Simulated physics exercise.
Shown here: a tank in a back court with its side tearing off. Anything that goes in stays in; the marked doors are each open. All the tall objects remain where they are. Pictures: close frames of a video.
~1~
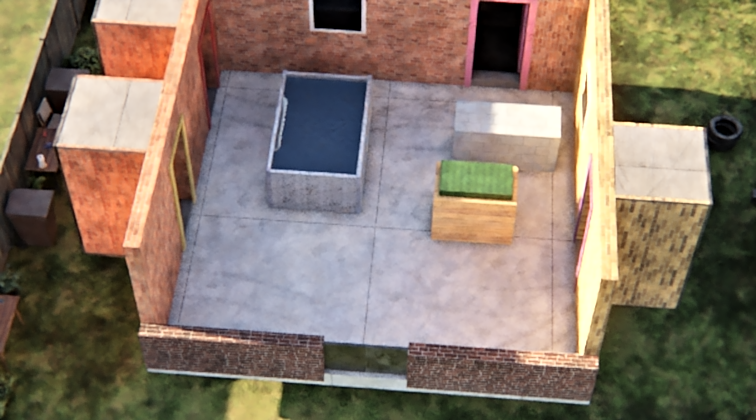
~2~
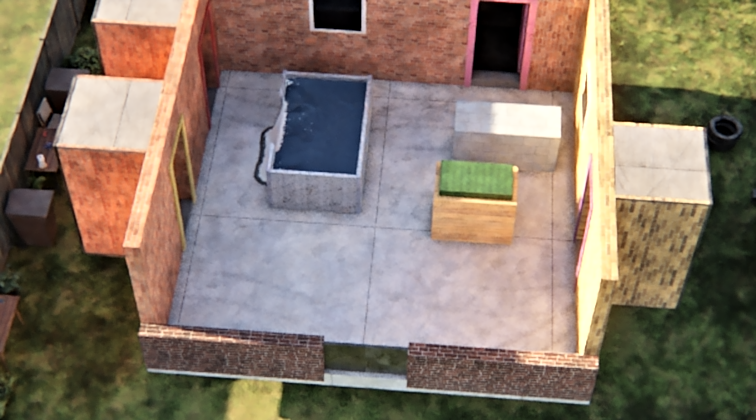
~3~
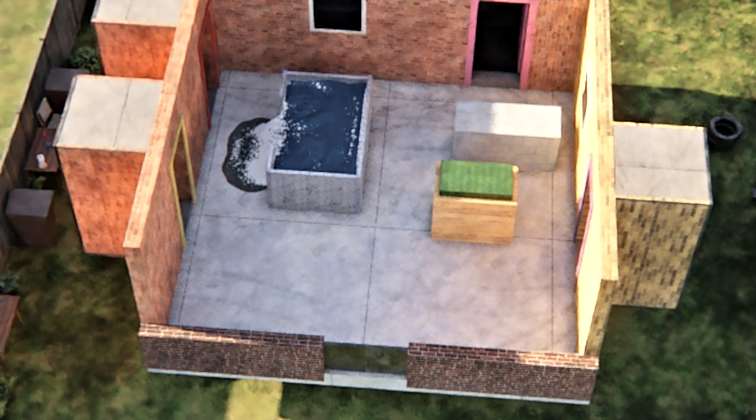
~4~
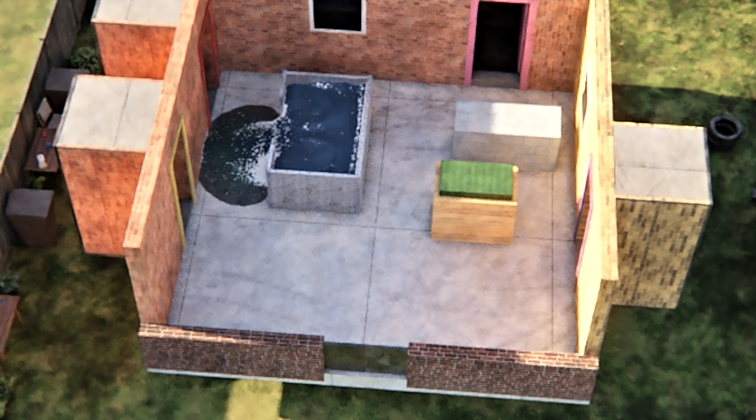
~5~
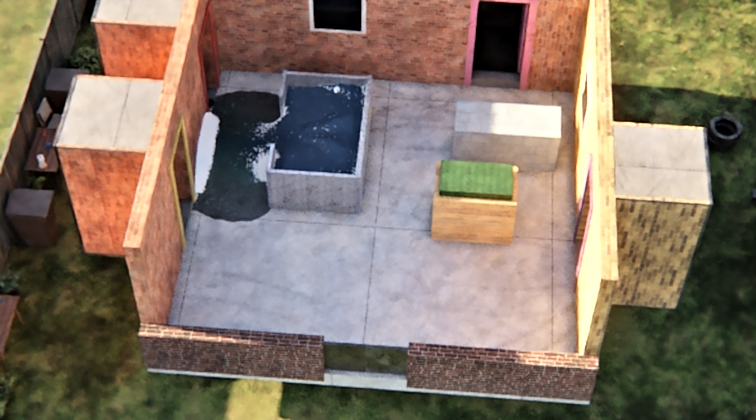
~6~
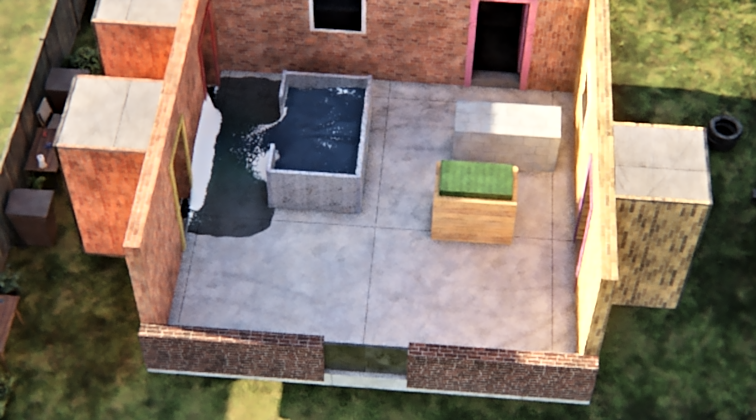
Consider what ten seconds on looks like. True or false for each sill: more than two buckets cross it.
Red door - true; pink door - false; yellow door - true; purple door - false.
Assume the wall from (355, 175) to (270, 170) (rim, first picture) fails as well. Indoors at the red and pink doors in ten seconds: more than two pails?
Here's my take: Red surpasses the limit, and pink fails to reach the limit too.
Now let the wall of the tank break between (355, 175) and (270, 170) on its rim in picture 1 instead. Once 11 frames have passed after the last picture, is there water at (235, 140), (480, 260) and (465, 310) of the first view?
Log: Point 1 unreached; point 2 unreached; point 3 inundated.
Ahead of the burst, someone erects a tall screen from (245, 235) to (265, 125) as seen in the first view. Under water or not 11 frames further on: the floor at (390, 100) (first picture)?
Looks like that place is swamped.
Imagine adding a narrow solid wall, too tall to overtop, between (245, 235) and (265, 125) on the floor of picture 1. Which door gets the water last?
The purple door.
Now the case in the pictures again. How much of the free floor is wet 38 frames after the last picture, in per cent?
Near 85 in a hundred.
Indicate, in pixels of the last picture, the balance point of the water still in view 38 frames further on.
I'd point to (360, 205).
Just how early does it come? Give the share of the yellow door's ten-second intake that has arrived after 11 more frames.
Near 65 per cent, give or take.
A moment on, water covers 20 % of the floor; the red door far over two buckets in, the pink door not reached, the yellow door under two buckets in, the purple door not reached.
Next, water covers 35 % of the floor; the red door far over two buckets in, the pink door not reached, the yellow door over two buckets in, the purple door not reached.
Then, water covers 55 % of the floor; the red door far over two buckets in, the pink door wet at the sill, nothing in, the yellow door over two buckets in, the purple door not reached.
Later, water covers 85 % of the floor; the red door far over two buckets in, the pink door wet at the sill, nothing in, the yellow door over two buckets in, the purple door wet at the sill, nothing in.
In the end, water covers 100 % of the floor; the red door far over two buckets in, the pink door wet at the sill, nothing in, the yellow door over two buckets in, the purple door wet at the sill, nothing in.
